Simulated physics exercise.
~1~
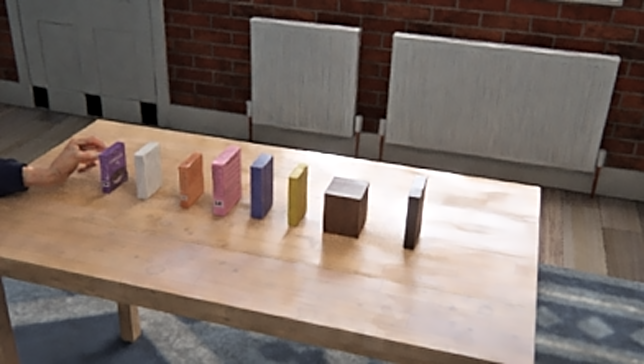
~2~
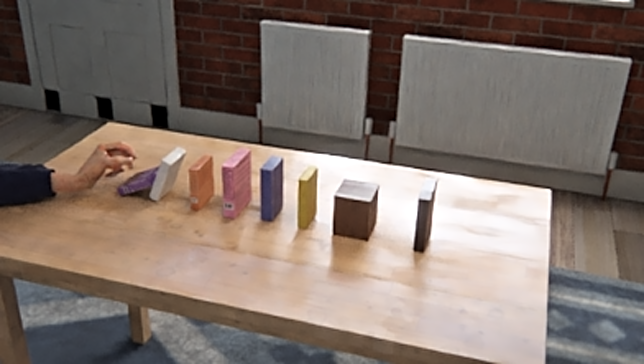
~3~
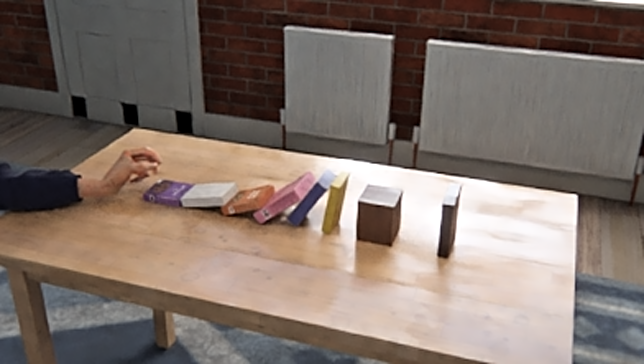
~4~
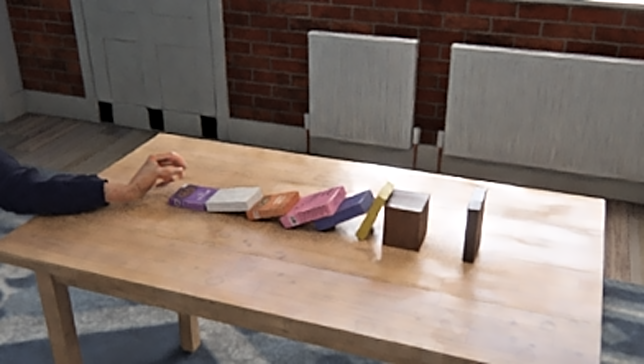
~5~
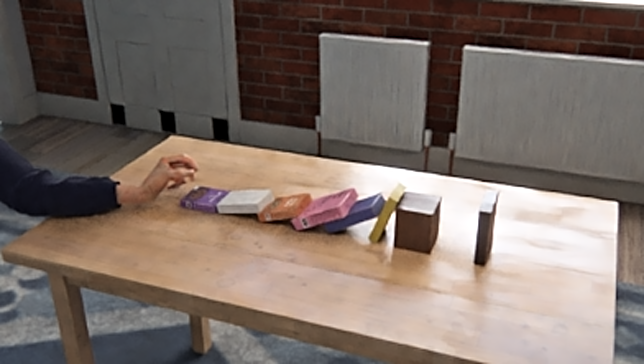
A hand in a dark sleeve tips a purple packet at the left end of a row on a pale wooden table, seen from slightly above in a room with brick walls and white radiators. To its right stand a white board, an orange packet, a pink packet, a blue board, a yellow block, a chunky brown block and a thin dark block. The purple packet falls into the white board, and the orange, pink and blue pieces topple rightward in turn. The yellow block tilts and comes to rest leaning against the brown block, which stays put, leaving the dark block upright.
